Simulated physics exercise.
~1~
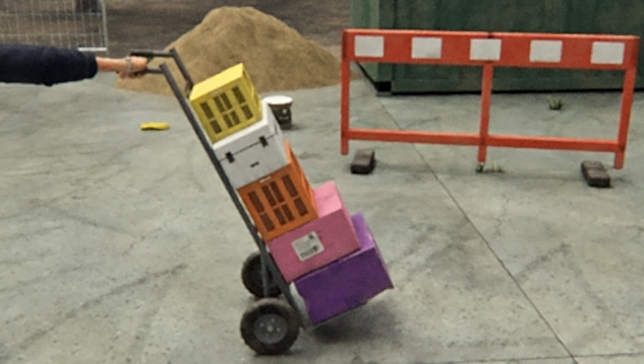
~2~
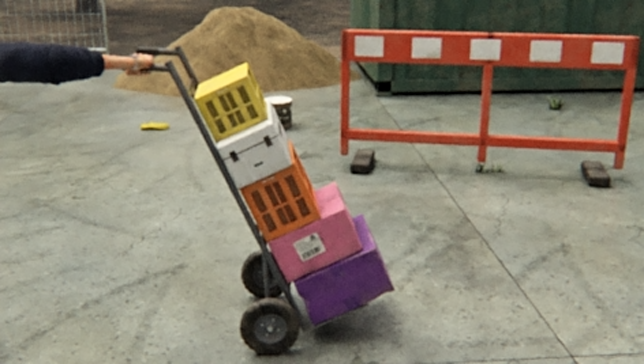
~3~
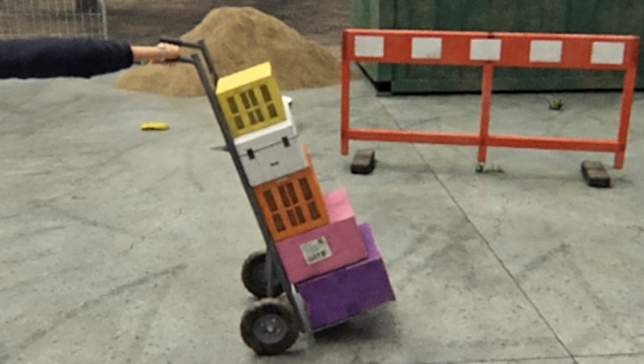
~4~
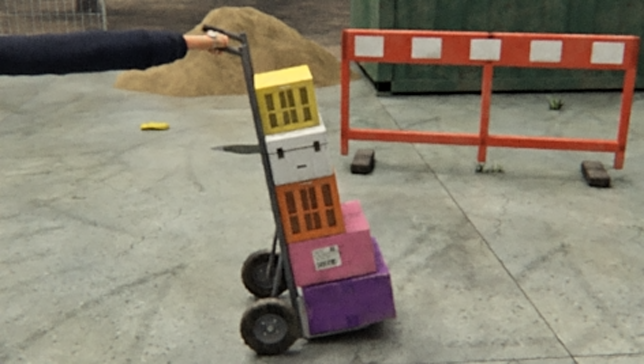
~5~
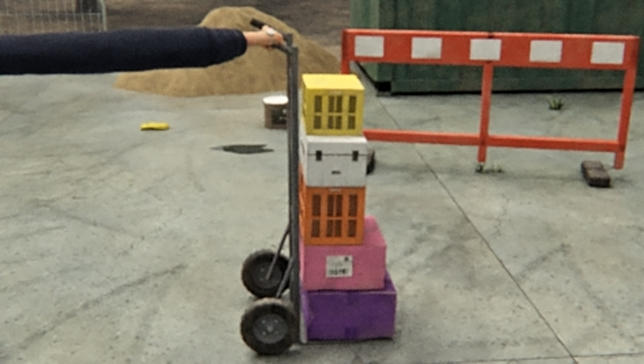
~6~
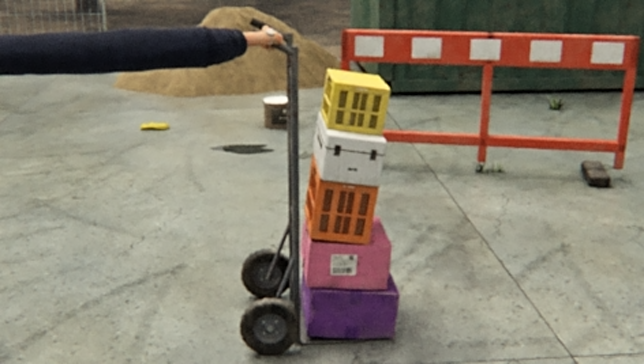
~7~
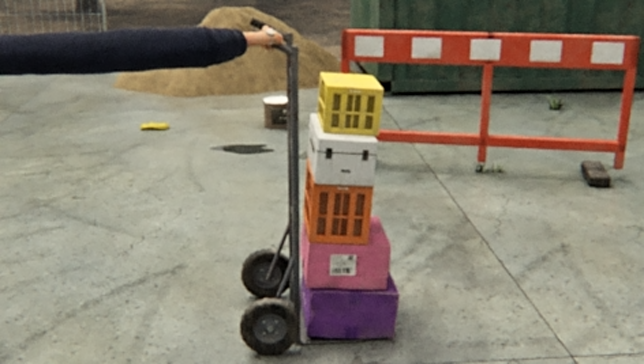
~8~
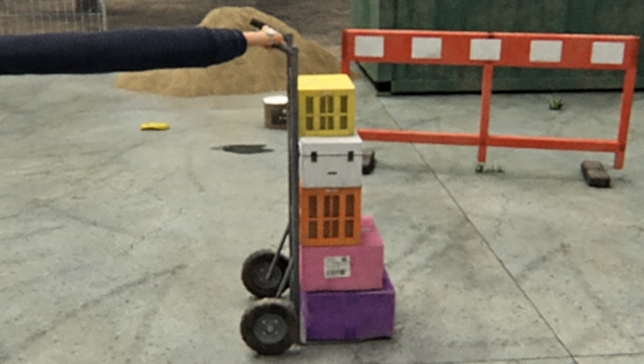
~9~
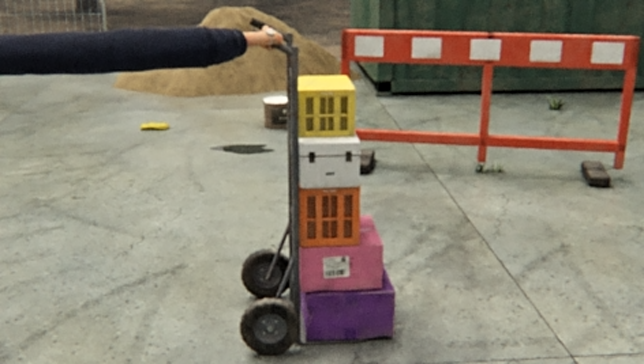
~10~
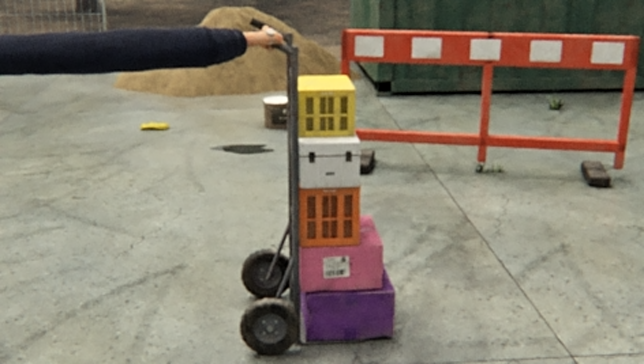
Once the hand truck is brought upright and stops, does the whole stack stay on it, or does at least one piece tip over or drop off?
The whole stack stays on the truck. The upper pieces lean out to the right for a moment, but they rock back and nothing is lost.
